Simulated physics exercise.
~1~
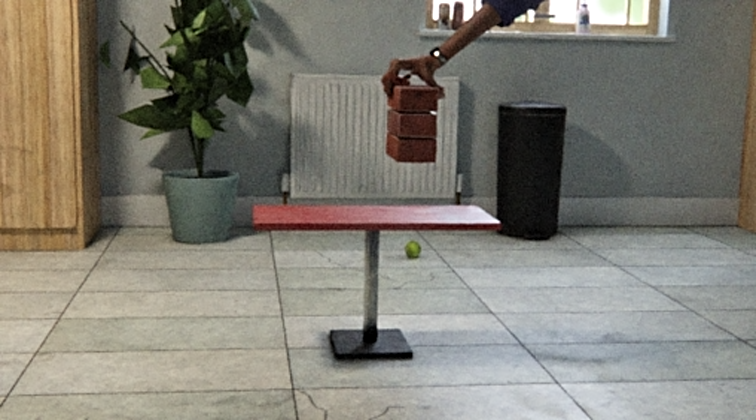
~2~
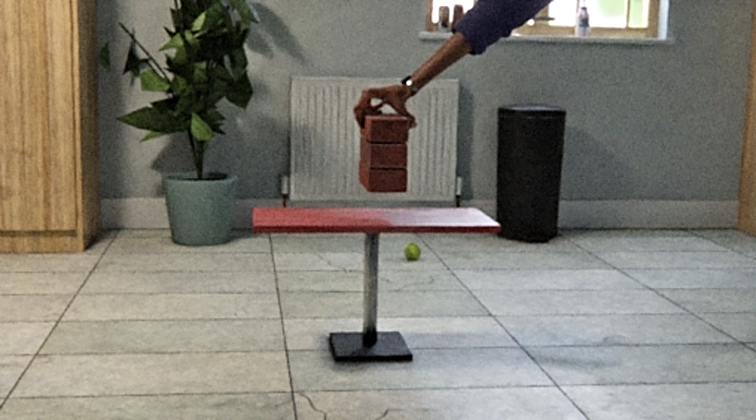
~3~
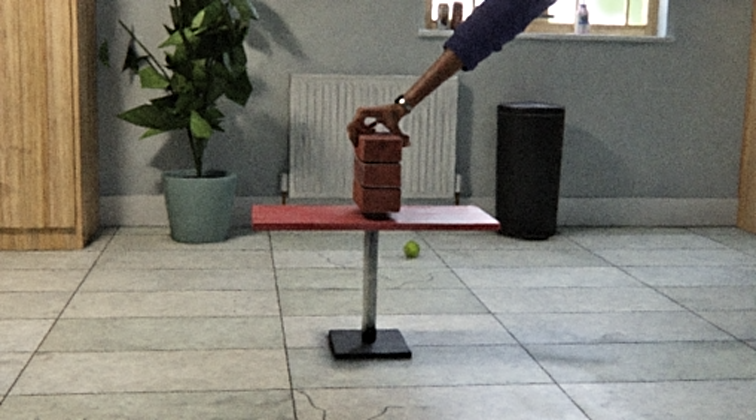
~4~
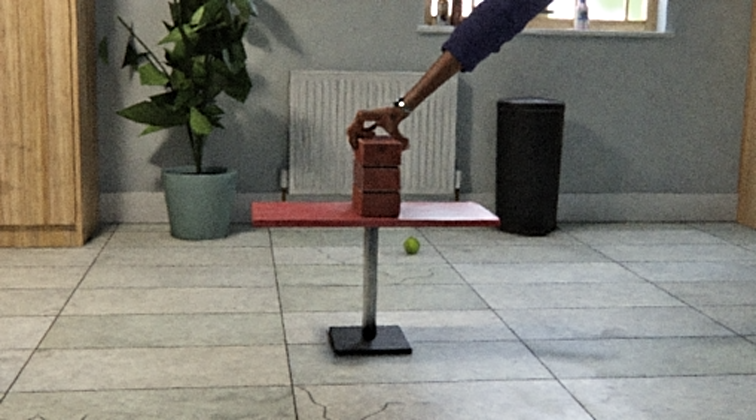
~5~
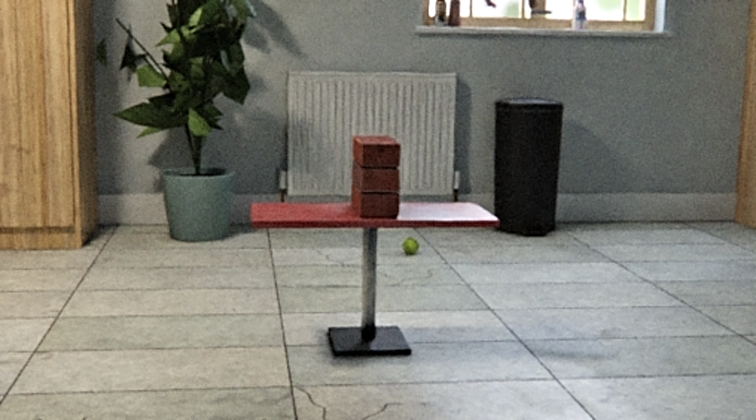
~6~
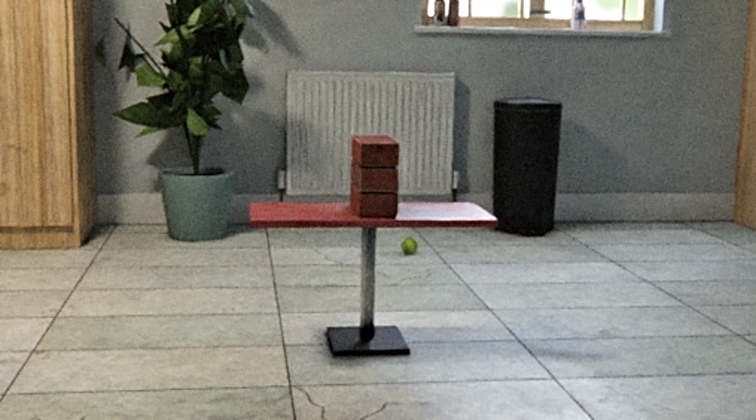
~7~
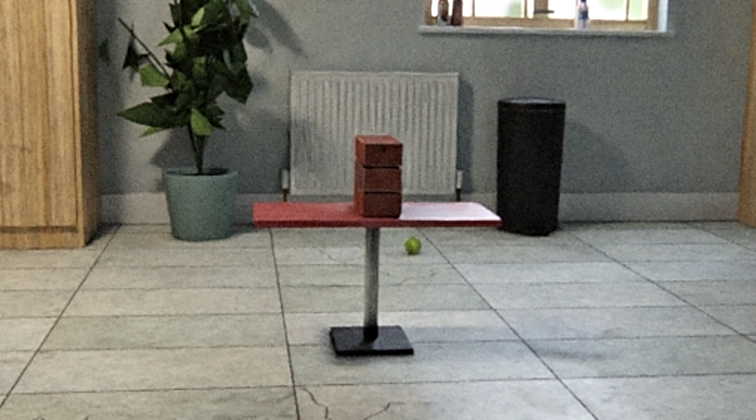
A hand lowers stacked red bricks onto a red stand and withdraws, leaving both steady.
